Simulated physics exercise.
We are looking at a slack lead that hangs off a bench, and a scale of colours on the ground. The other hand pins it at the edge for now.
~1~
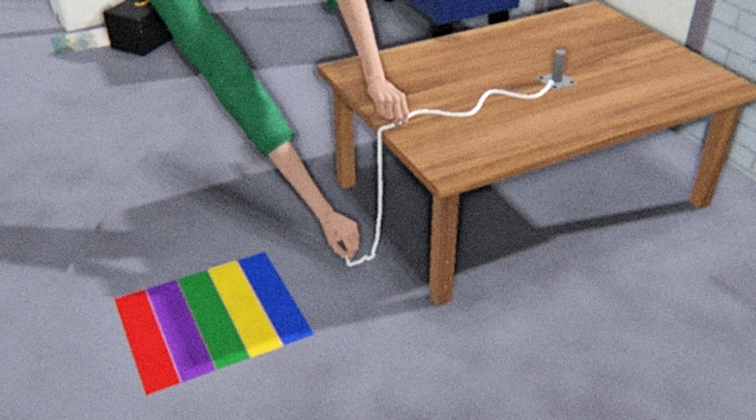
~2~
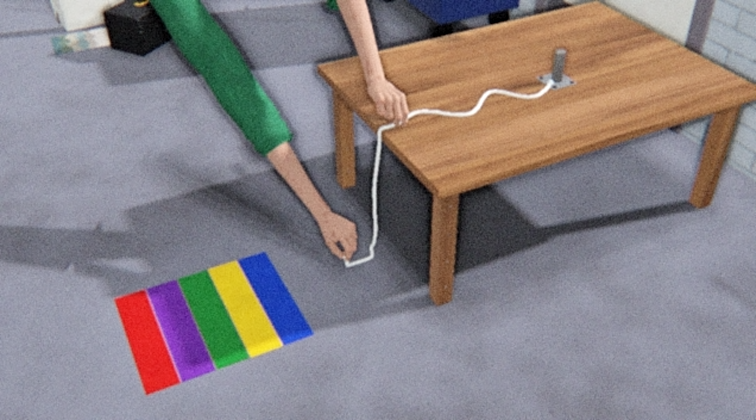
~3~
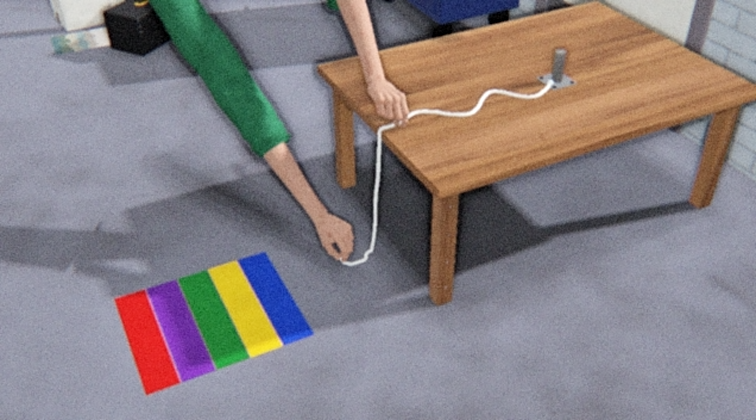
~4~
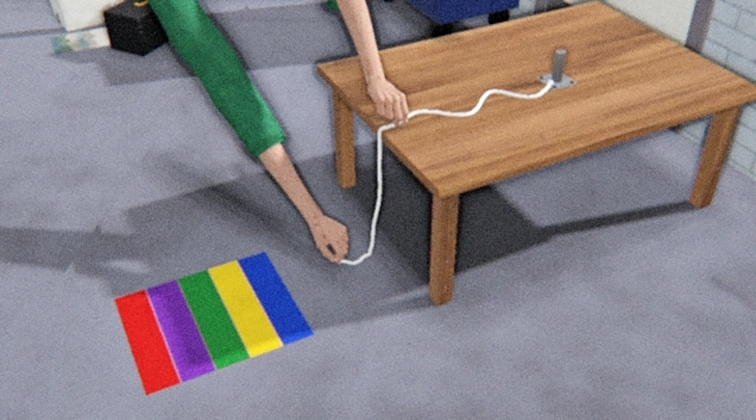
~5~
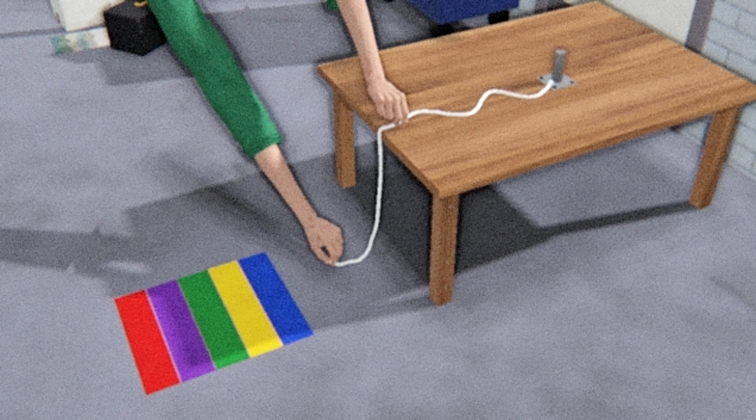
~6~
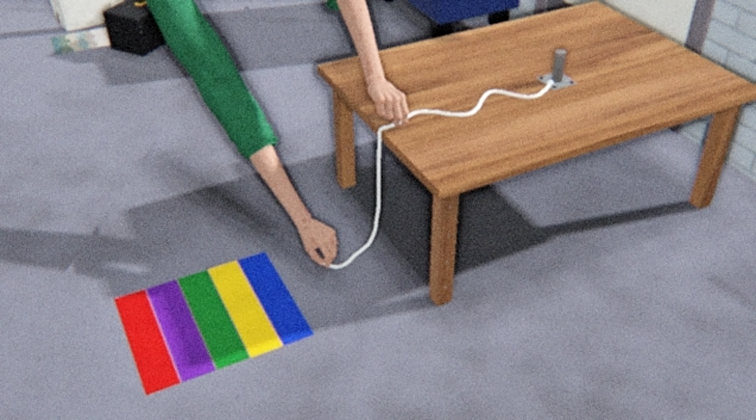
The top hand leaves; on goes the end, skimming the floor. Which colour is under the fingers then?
The end stops over the green strip.
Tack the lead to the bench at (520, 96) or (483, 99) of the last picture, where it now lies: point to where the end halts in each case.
Near (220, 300) and (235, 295).
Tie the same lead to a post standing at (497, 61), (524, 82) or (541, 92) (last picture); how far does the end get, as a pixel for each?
About (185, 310), (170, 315) and (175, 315).
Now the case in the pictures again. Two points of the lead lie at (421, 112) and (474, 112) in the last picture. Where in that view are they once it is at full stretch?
They go to (395, 126) and to (444, 112).
Soon after, end near (267, 283); over blue.
After that, end near (230, 295); over yellow.
At the stop, end near (209, 302); over green. It gets as far as the green strip.
